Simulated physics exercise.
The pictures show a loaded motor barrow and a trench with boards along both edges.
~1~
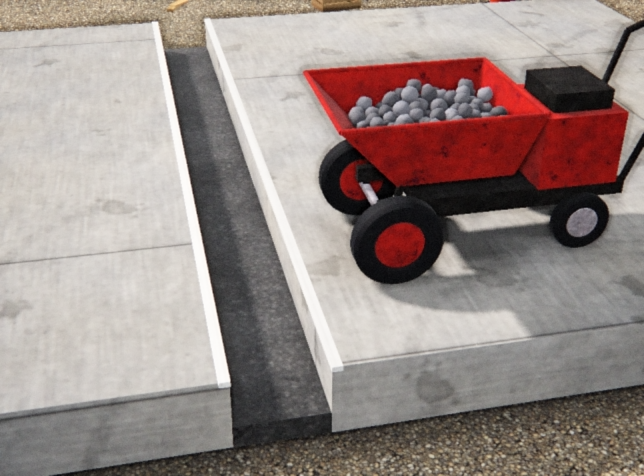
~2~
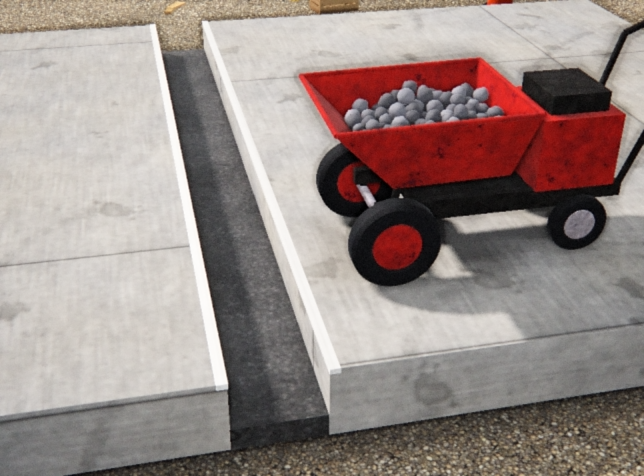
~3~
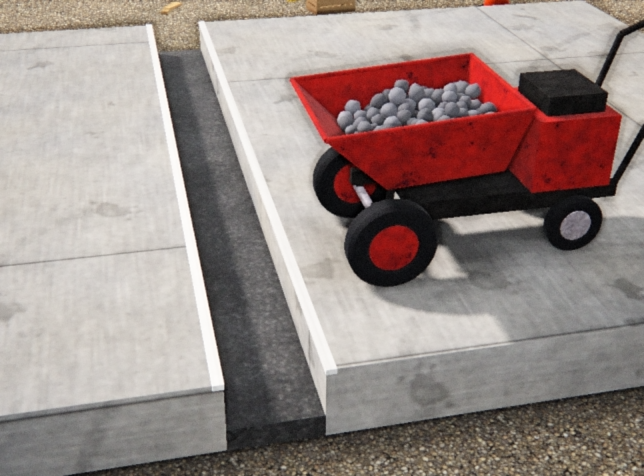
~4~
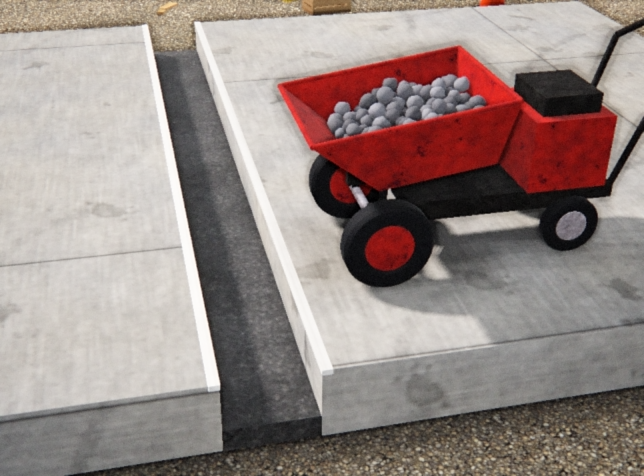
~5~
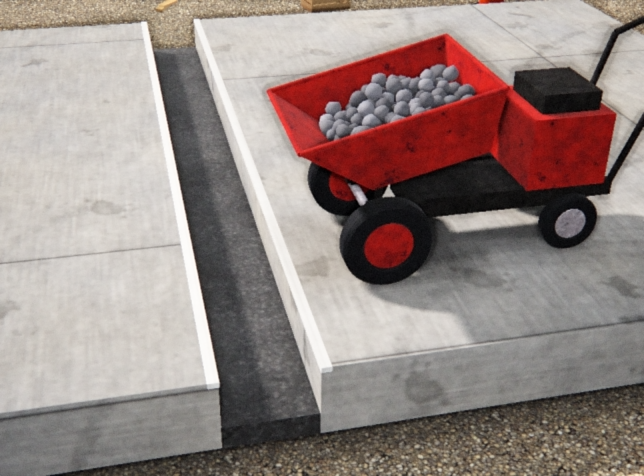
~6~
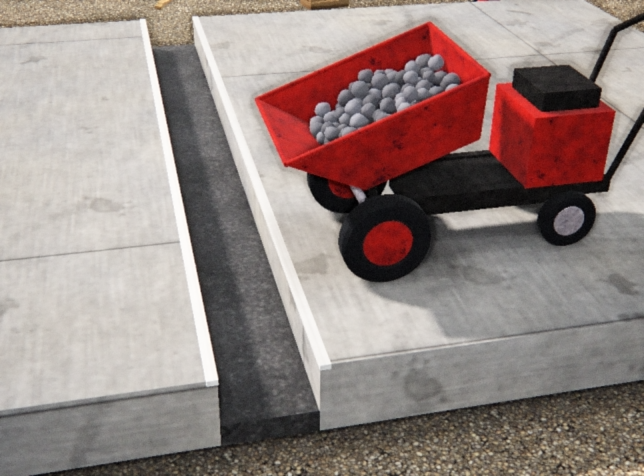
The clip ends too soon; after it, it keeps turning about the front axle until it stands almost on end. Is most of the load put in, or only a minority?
The trench does get most of the load.
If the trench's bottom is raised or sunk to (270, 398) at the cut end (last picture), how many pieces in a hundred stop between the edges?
Something like 50 %.
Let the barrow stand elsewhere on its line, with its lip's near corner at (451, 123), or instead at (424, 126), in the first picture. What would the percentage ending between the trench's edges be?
The share would be near 40 percent, and then near 60 percent.
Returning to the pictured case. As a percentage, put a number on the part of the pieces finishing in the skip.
Roughly 5 per cent.
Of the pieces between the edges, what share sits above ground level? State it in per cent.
Estimate: Near 0 in a hundred.
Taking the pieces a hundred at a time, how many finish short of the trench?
About 0 %.
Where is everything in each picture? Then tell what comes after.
Lip of the skip at (342, 133), level; top of the load at (439, 107), round cobbles; first edge of the trench at (321, 322); far edge at (215, 336), the trench over half as wide as the skip, and about half as deep as wide, in the first frame.
Lip of the skip at (337, 136), level; top of the load at (435, 108), in the second frame.
Lip of the skip at (327, 141), tipped barely; top of the load at (427, 106), in the third frame.
Lip of the skip at (313, 148), tipped a little; top of the load at (434, 106), in the fourth frame.
Lip of the skip at (300, 155), tipped a little; top of the load at (423, 99), in the fifth frame.
Lip of the skip at (286, 164), tipped clearly; top of the load at (417, 84); first edge of the trench at (309, 321); far edge at (203, 334), in the sixth frame.
Soon after the last picture, skip tipped steeply; all in the skip.
A little later, skip tipped right over; about half in the skip; about half in or heaped over the trench; a small part beyond it.
Later still, skip tipped right over; a small part in the skip; most in or heaped over the trench; a small part beyond it.
By the end, skip tipped right over; a small part in the skip; most in or heaped over the trench; a small part beyond it.
